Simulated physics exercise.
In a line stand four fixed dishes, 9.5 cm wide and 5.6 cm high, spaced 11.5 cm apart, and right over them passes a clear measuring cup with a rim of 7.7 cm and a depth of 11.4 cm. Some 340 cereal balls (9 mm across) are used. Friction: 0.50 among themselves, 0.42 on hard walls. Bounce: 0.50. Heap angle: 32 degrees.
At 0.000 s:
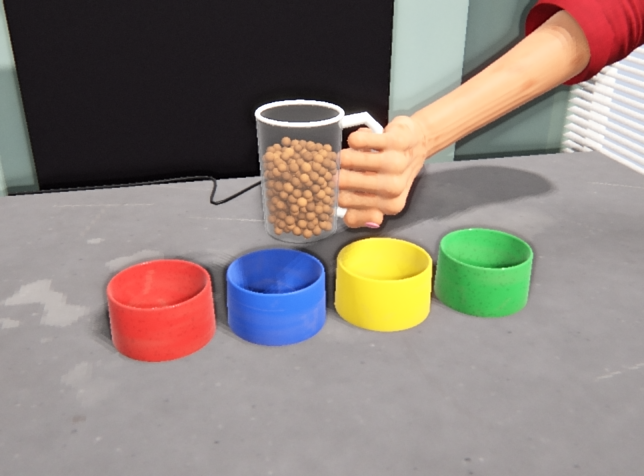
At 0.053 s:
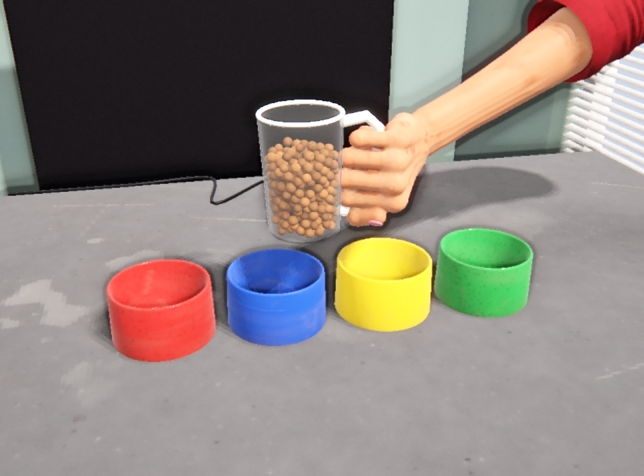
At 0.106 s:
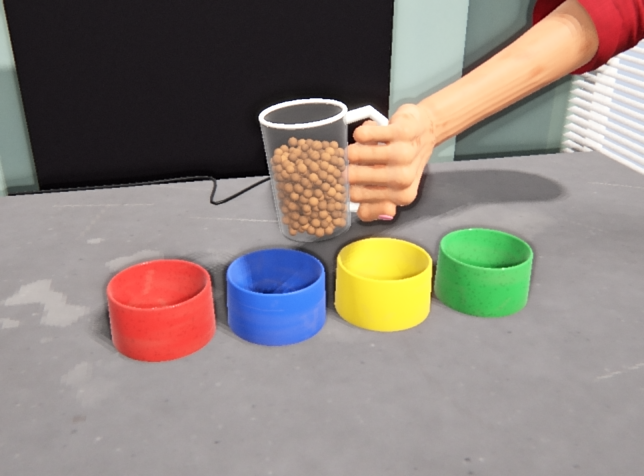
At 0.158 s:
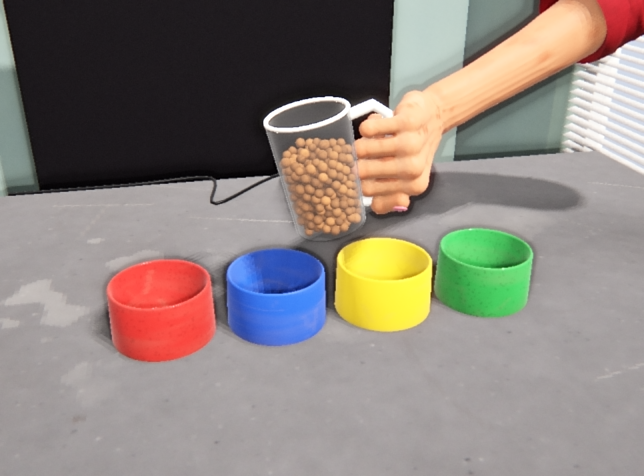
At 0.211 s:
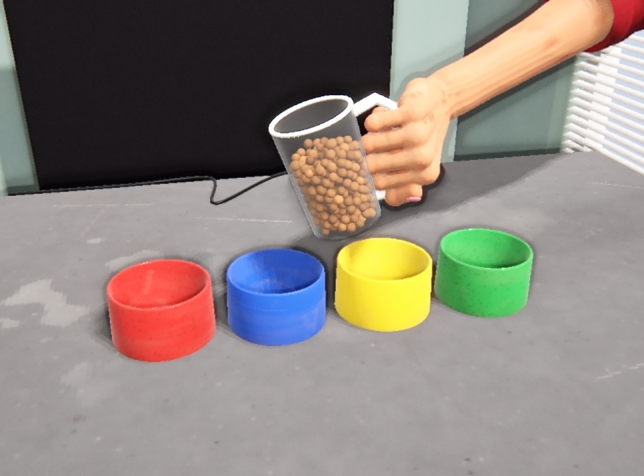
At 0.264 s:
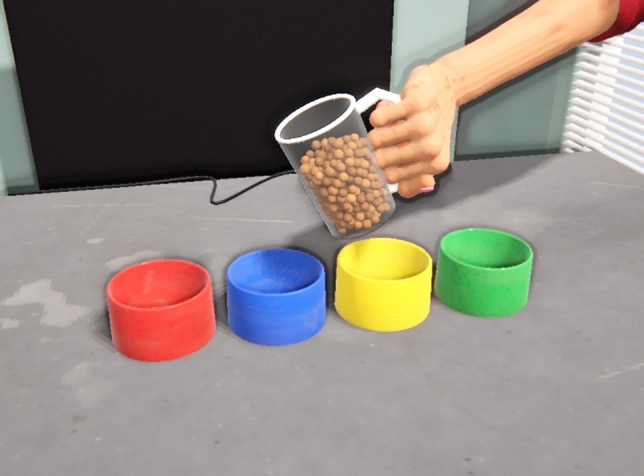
On a grey tabletop, a hand moving a clear cup of brown balls rightward and tilting it left above four coloured dishes.
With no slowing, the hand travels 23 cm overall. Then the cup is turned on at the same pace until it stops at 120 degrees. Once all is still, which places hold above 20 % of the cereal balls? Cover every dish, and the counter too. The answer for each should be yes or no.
Red dish - no, blue dish - no, green dish - yes, yellow dish - yes, counter - yes.
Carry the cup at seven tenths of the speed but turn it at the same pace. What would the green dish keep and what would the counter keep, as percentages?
Green 0, counter 0.
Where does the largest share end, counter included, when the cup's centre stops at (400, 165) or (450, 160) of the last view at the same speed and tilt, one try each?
The winner: Counter; yellow.
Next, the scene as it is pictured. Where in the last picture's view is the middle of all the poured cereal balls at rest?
Roughly pixel (435, 290).
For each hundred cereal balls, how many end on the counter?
I'd reckon around 35 per cent.
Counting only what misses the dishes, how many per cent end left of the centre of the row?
About 0 percent.
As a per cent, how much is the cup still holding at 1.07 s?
Some 80 per cent.
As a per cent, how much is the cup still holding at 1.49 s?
It should be near 5 per cent.
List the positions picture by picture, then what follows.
In the first picture, cup at (300, 173), tilt 0 degrees, lip at (258, 116), moved 0.0 cm; middle of the pieces at (299, 185); red dish at (159, 284); blue dish at (276, 271); yellow dish at (384, 259); green dish at (486, 248).
In the second picture, cup at (303, 173), tilt 1 degrees, lip at (258, 117), moved 0.2 cm; middle of the pieces at (301, 185).
In the third picture, cup at (309, 172), tilt 6 degrees, lip at (261, 120), moved 0.9 cm; middle of the pieces at (309, 185).
In the fourth picture, cup at (319, 171), tilt 12 degrees, lip at (266, 126), moved 1.8 cm; middle of the pieces at (320, 184).
In the fifth picture, cup at (329, 170), tilt 19 degrees, lip at (271, 132), moved 2.8 cm; middle of the pieces at (332, 183).
In the sixth picture, cup at (340, 170), tilt 25 degrees, lip at (278, 138), moved 3.8 cm; middle of the pieces at (343, 181); red dish at (159, 284); blue dish at (276, 271); yellow dish at (384, 259); green dish at (486, 248). Its pace works out near 125 degrees a second; the hand travels 19 cm a second.
After 0.75 s, tilt 86 degrees; cup holds 100 %.
Then, at 1.07 s, tilt 120 degrees; cup holds 80 %, yellow 15 %.
After 1.49 s, tilt 120 degrees; cup holds 5 %, green 30 %, yellow 30 %.
In the end, at 2.2 s, red 0 %, blue 0 %, green 35 %, yellow 30 %, counter 35 %.
